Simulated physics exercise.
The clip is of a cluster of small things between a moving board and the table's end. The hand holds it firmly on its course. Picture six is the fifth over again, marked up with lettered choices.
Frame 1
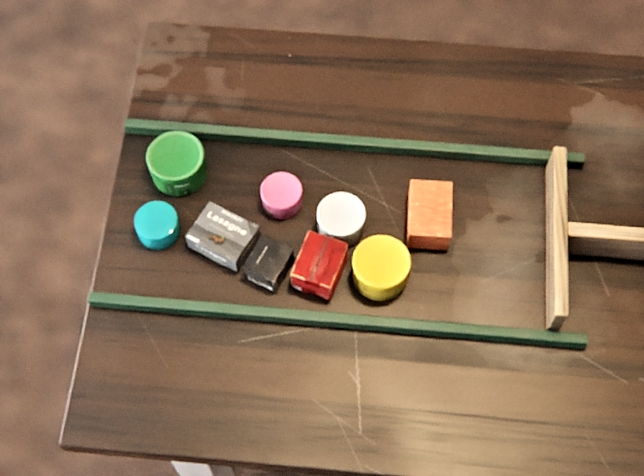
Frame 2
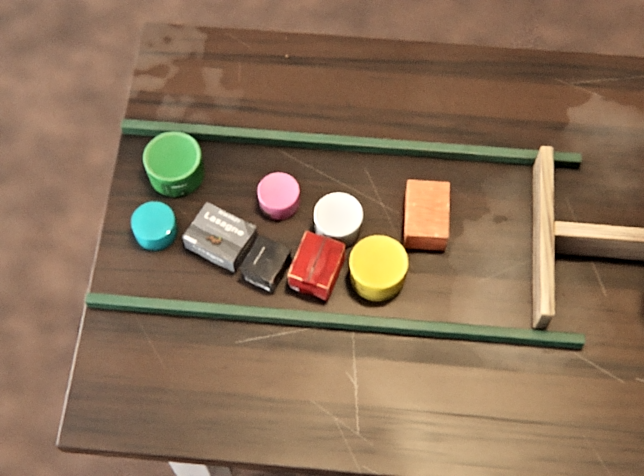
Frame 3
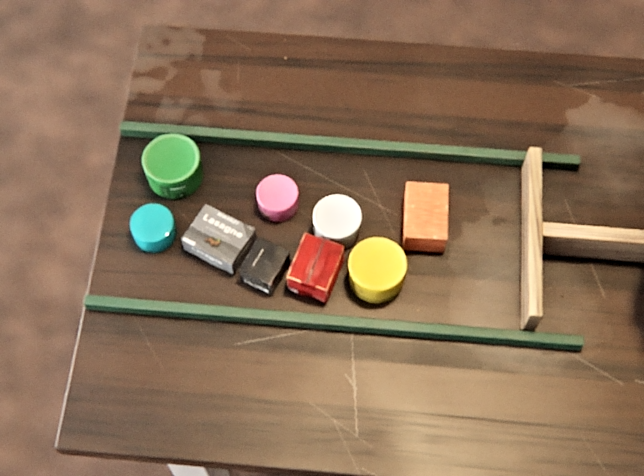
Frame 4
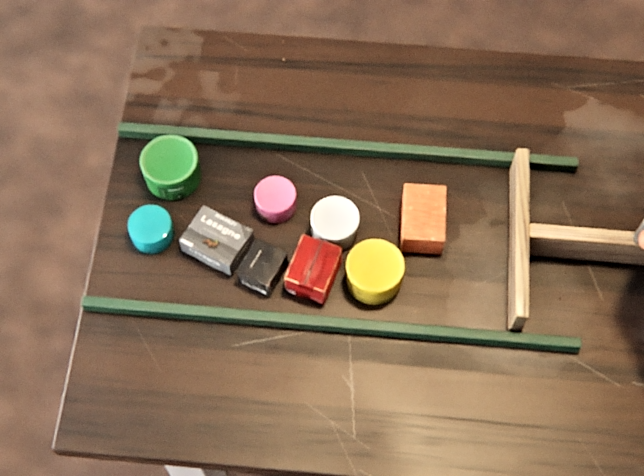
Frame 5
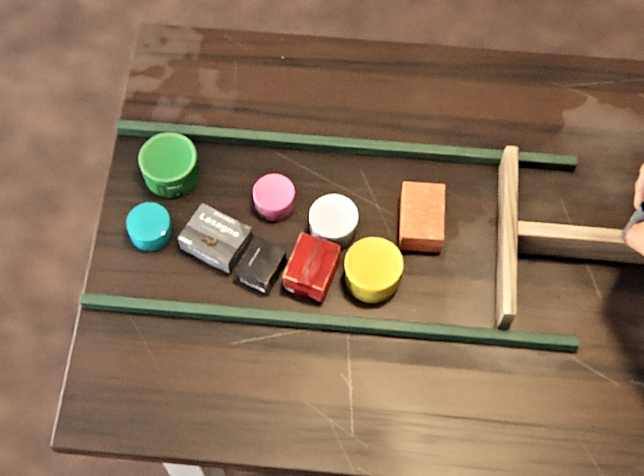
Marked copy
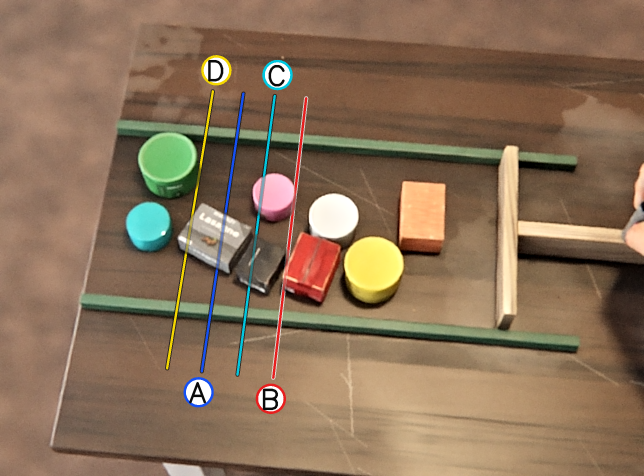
A wooden pusher slides slowly left between green rails toward small jars and boxes.
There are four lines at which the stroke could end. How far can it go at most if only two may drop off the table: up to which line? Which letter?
The farthest such stop is A.
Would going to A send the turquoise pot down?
Yes.
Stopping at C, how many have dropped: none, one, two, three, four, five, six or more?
One.
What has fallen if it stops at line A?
The turquoise pot goes over.
On the copy, A at (224, 223); B at (291, 229); C at (257, 226); D at (192, 221).
On A. First, board (408, 218); yellow tub (368, 270); orange block (380, 213).
Then, board (304, 210); turquoise pot (112, 205); grey box (161, 226).
Finally, board (226, 203); turquoise pot over the edge; black box (98, 271); one fallen.
By contrast, B is within the limit but short; C is within the limit but short; D drops three.
